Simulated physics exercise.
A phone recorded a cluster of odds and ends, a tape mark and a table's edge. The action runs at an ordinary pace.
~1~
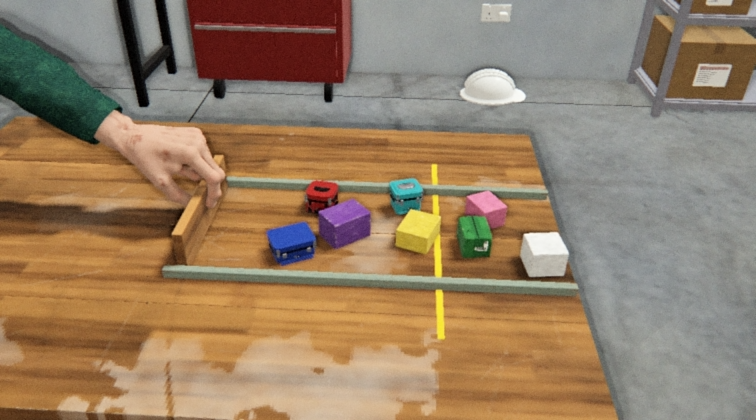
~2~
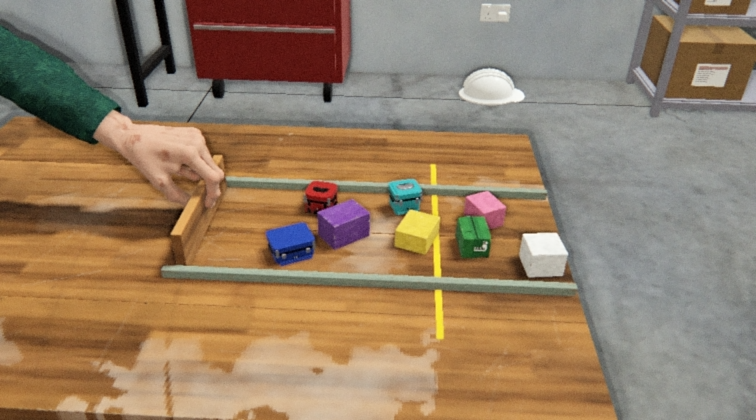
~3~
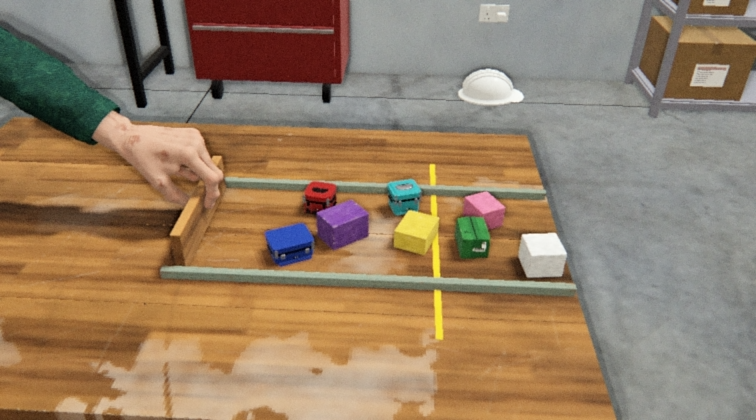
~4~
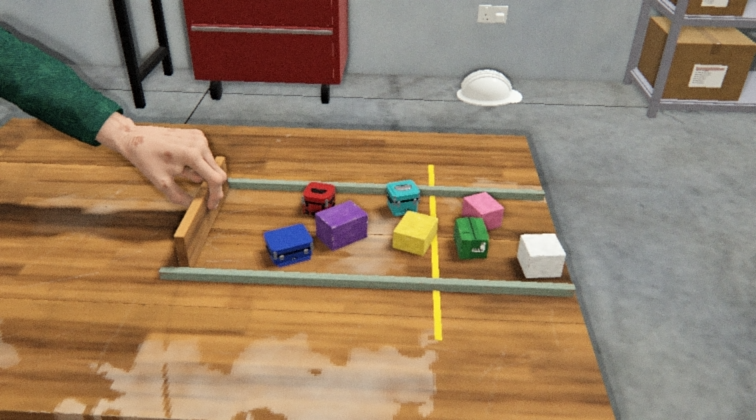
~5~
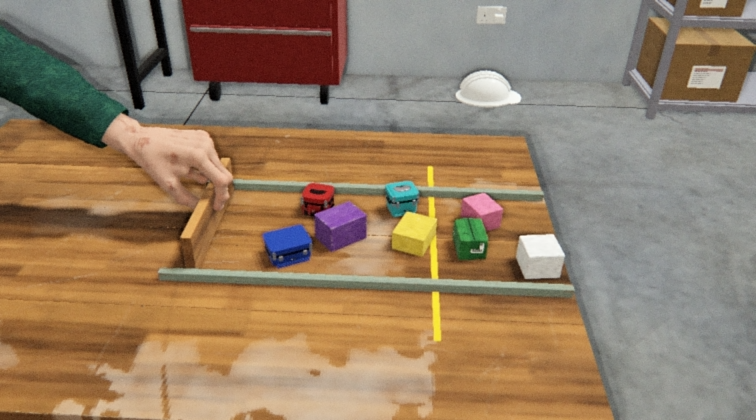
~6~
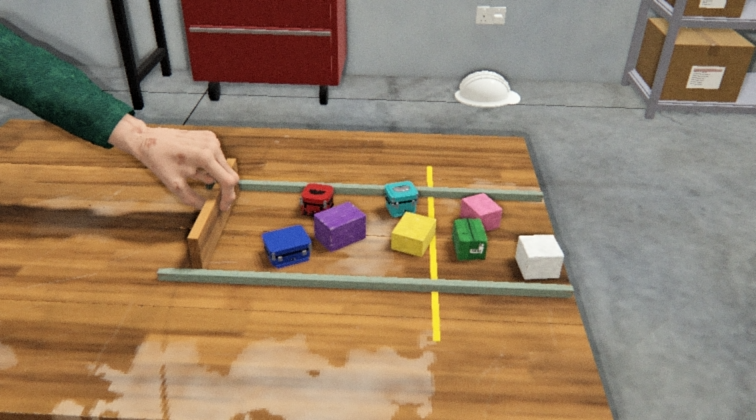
We see a hand holding a wooden board upright behind colourful blocks and small cases between two rails on a table; the board stays nearly still, then shifts slightly right, while the objects show no clear movement of their own.
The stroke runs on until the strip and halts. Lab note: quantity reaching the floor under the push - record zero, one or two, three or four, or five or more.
Once the push stops, every one will still be on the table.
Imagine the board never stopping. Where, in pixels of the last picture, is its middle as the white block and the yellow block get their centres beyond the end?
(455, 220) and (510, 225), roughly.
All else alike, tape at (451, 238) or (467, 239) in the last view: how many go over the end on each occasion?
The first gives 0 and the second gives 1.
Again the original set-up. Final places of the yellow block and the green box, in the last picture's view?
The yellow block stops around (480, 235); the green box around (512, 240).
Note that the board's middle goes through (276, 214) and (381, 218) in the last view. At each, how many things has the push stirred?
I count 1 first and 5 after.
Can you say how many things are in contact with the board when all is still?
Result: 3 in all.
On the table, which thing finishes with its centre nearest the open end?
It would be the white block, I'd say.
Soon after, none off yet; white block at rest near (539, 257); pink block at rest near (481, 213); green box at rest near (469, 239).
Then, none off yet; white block at rest near (539, 257); pink block at rest near (481, 213); green box moving near (479, 239).
At rest, the number that fall off is zero.
